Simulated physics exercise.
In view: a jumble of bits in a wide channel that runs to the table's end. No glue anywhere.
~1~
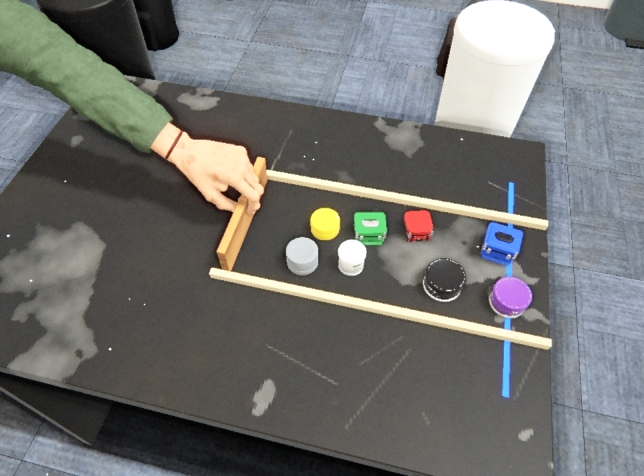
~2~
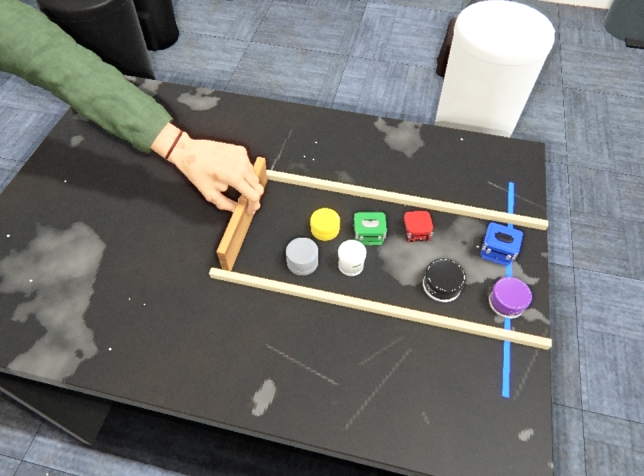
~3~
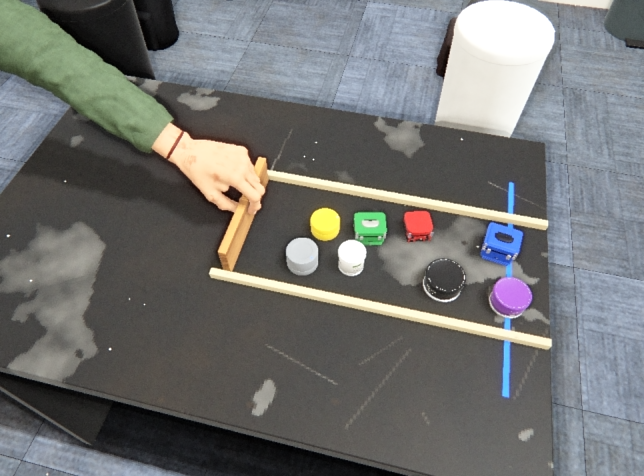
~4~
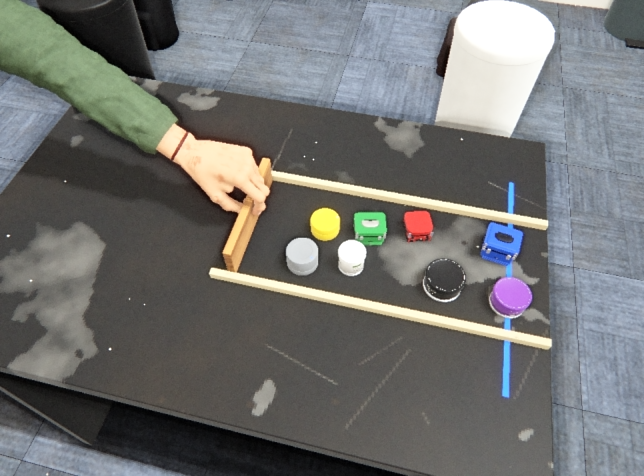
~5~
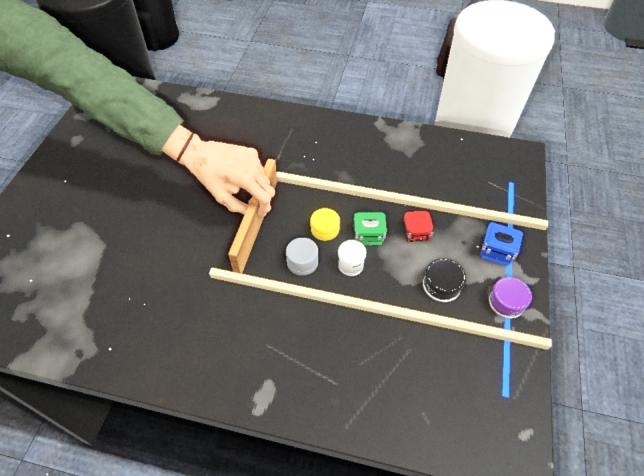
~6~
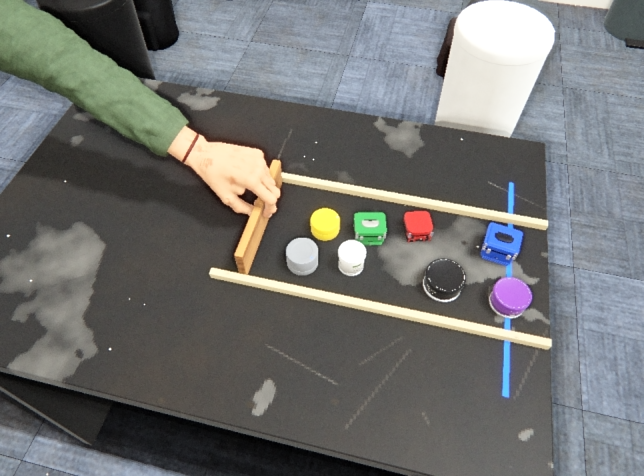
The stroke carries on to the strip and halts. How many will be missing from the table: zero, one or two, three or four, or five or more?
In the end the number that fall off is three or four.
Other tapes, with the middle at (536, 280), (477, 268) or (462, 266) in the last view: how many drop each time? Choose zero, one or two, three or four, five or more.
In that order: Five or over; one or two; zero.
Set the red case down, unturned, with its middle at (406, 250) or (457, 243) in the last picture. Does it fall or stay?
In turn it remains up; tumbles off.
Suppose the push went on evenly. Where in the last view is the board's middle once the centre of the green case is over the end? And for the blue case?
About (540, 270), and (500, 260) for the other.
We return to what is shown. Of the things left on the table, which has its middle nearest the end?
The white pot ends nearest.
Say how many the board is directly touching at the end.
In contact: 2.
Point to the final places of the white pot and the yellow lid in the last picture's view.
First (543, 295), then (526, 273).
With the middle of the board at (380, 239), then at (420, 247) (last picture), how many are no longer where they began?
5 and 7.
Soon after, none off yet; purple pot at rest near (510, 298); blue case at rest near (500, 244); black pot at rest near (444, 280).
In the end, the number that fall off is three or four; gone, red case, black pot, blue case and purple pot.
